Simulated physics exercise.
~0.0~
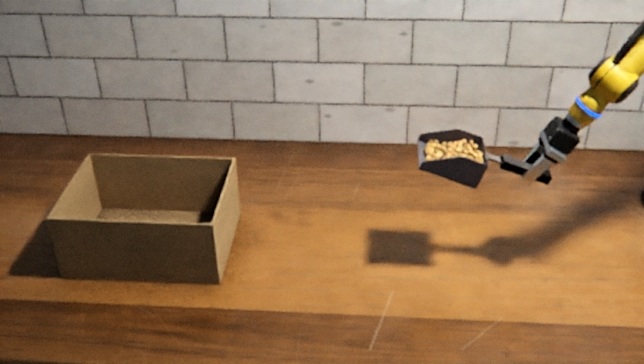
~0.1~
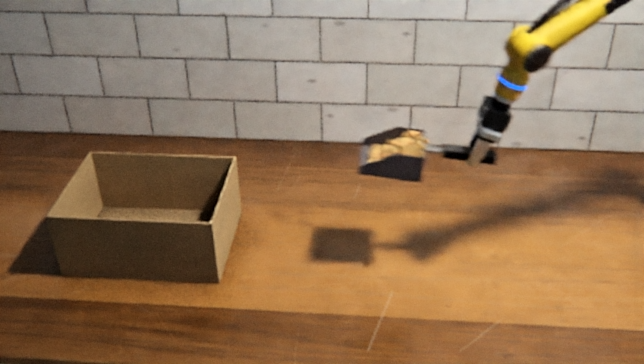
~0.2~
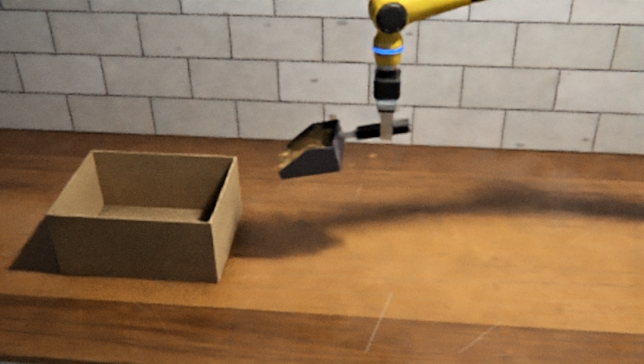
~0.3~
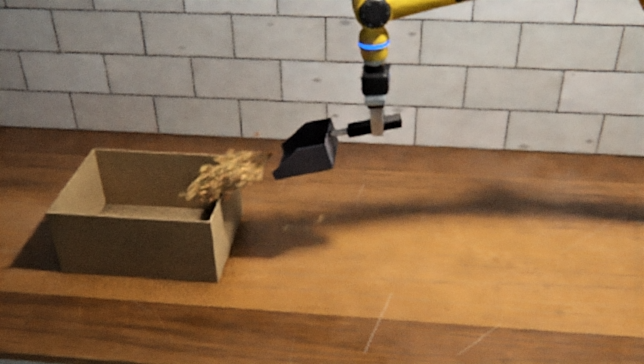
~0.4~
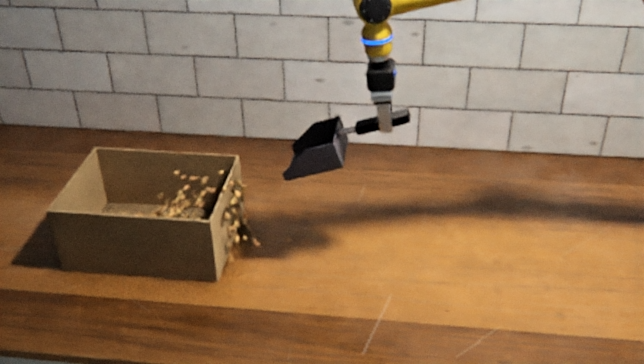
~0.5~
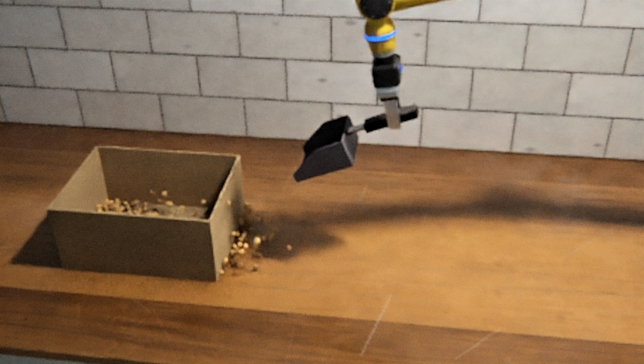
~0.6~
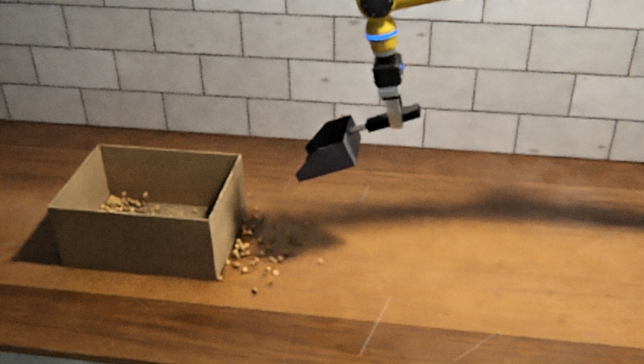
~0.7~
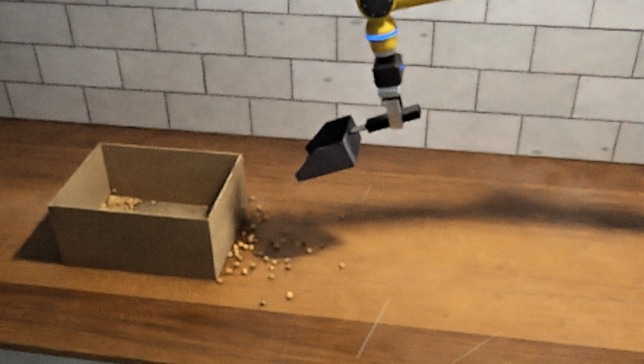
A wooden tabletop stands before a white brick wall, seen from the front and slightly above, the view drifting a little sideways. An open tan box sits at left, while a yellow and black robot arm at right holds a dark scoop heaped with dried chickpeas. The arm swings the scoop left toward the box, then stops short of it while tipping forward. The chickpeas fly out in a clump across the box's right edge. Most drop inside, but some spill down the outside and scatter over the table, where they lie as the tilted scoop hangs still.
